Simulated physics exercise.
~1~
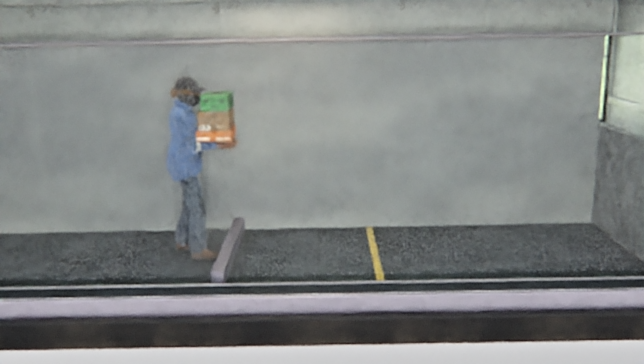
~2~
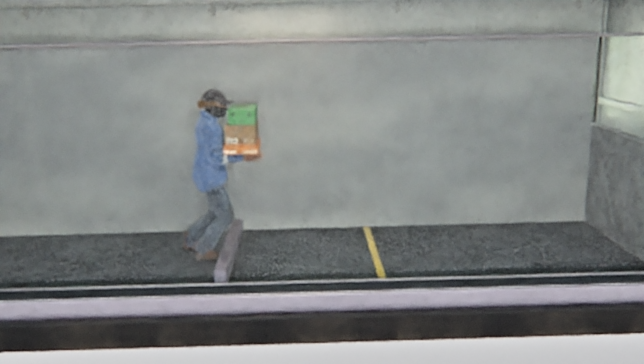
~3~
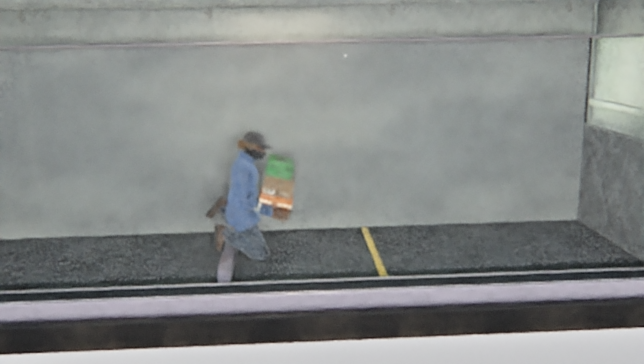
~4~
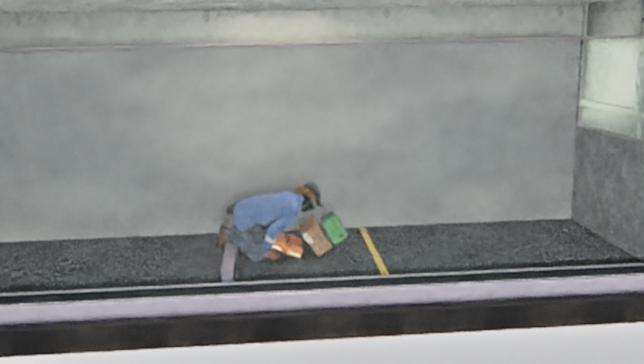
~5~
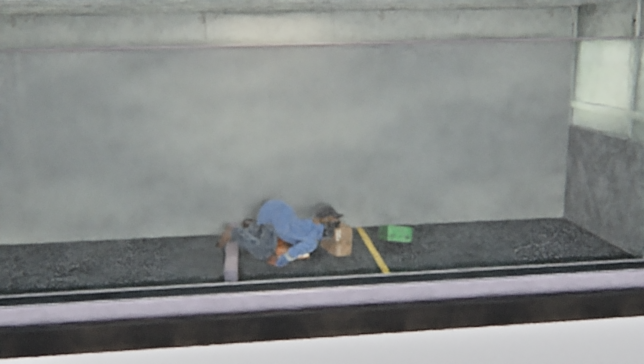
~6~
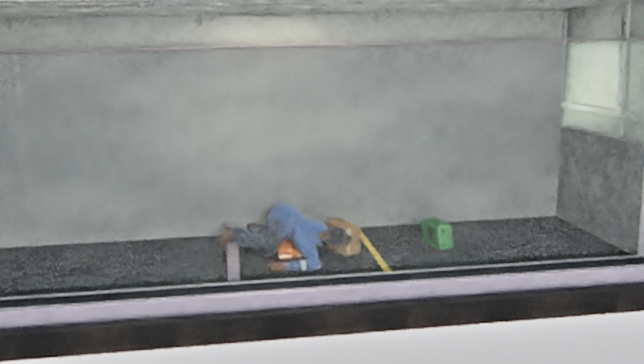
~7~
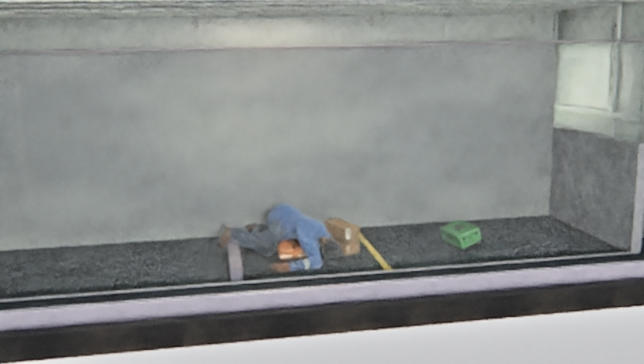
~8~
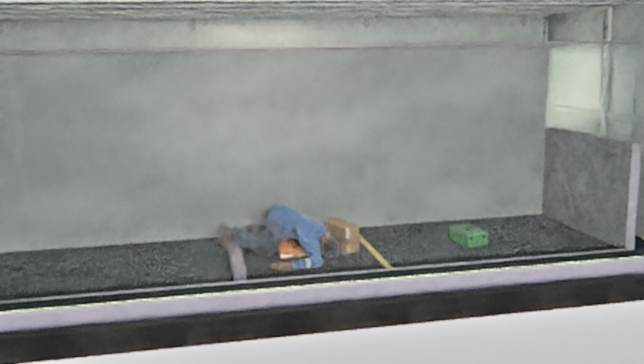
To begin with, a porter in a blue top and cap stands left of a low rail, holding a green toolbox stacked on a brown carton and an orange carton. The porter moves right into the rail and pitches forward over it, legs buckling, as the stack tips. The body folds down onto the dark floor, and the boxes spill ahead. The green toolbox tumbles across the yellow line while the view drifts slightly. Finally, the porter lies slumped with head short of the line, the orange carton by the body, the brown carton also short, and the toolbox beyond.
